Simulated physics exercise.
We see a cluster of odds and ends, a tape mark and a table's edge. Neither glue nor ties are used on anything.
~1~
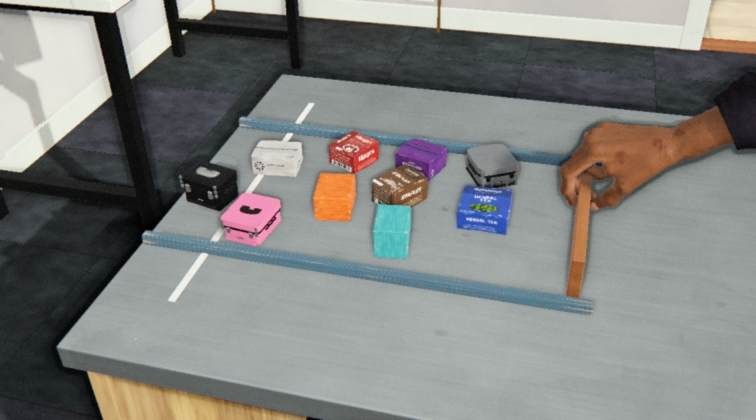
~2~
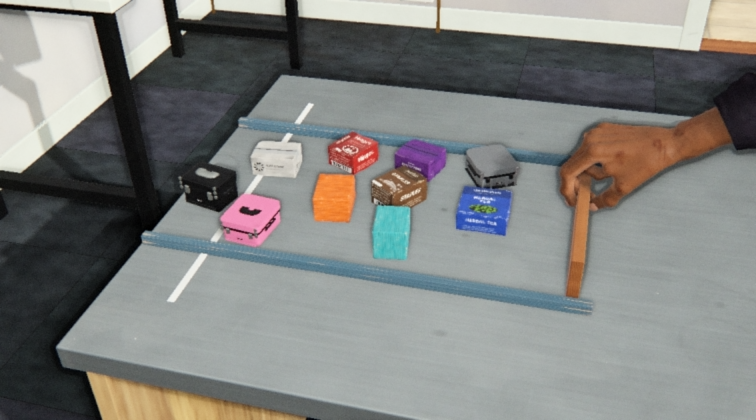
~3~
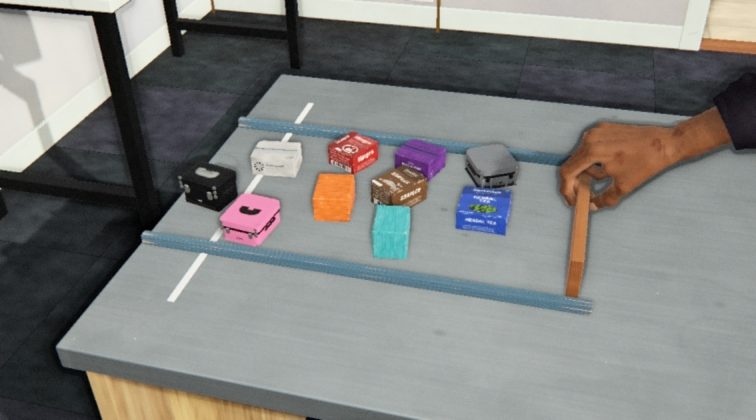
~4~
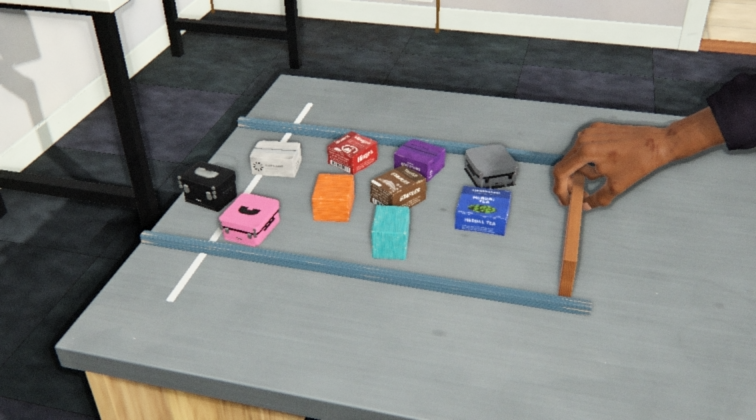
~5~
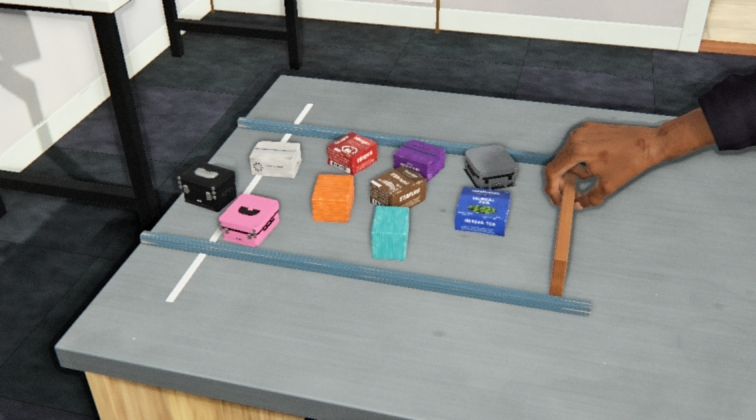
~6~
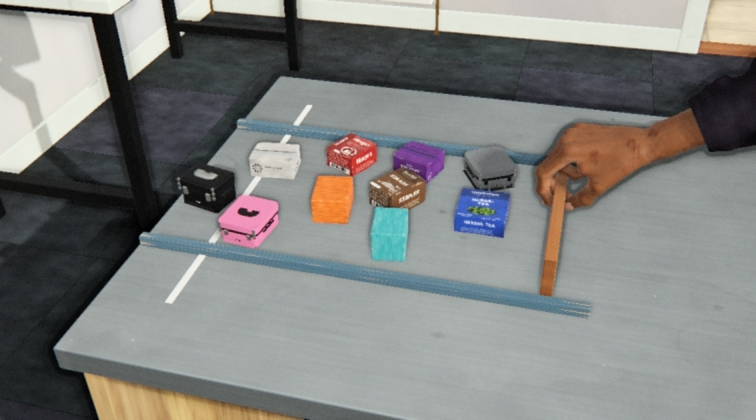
To begin with, a hand holds an upright wooden board at the right of a grey table, near small coloured boxes and cases lying between two blue rails. The board stays still at first, then the hand slides it a short way left, while the boxes stay practically in place.
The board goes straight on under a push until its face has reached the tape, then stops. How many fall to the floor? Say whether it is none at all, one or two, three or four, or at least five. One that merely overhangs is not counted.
It ends with three pieces or four gone from the top.
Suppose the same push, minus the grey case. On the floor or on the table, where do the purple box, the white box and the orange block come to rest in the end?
Purple box still up; white box down; orange block still up.
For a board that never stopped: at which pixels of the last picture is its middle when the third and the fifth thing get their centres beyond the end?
At (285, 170) for the third, at (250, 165) for the fifth.
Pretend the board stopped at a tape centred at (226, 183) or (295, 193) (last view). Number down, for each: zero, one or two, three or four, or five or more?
Well, the first gives 5 or more and the second gives 1 or 2.
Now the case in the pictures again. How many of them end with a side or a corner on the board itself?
It is in contact with 3.
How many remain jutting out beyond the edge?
I'd put it at 4.
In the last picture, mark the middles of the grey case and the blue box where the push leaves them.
You'll find the grey case at roughly (262, 137) and the blue box at roughly (236, 168).
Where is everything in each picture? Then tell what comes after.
The first picture shows black case (211, 186); white box (277, 158); pink case (252, 221); board (582, 209); tape (254, 185).
The second picture shows white box (277, 159); red box (353, 153).
The third picture shows pink case (252, 221); turquoise block (392, 232).
The fourth picture shows black case (209, 187); grey case (490, 168).
The fifth picture shows white box (276, 159); purple box (419, 161).
The sixth picture shows black case (208, 188); white box (275, 161); pink case (250, 222); board (557, 209); tape (252, 186).
Soon after, none off yet; black case at rest near (208, 188); white box at rest near (275, 161); pink case at rest near (250, 222).
Then, none off yet; black case at rest near (208, 188); white box moved about its own width near (248, 159); pink case at rest near (250, 222).
Further on, none off yet; black case moved a little near (188, 183); white box on its side near (185, 181); pink case moved about its own width near (214, 221).
At rest, the number that fall off is three or four; fallen, red box, white box and black case.
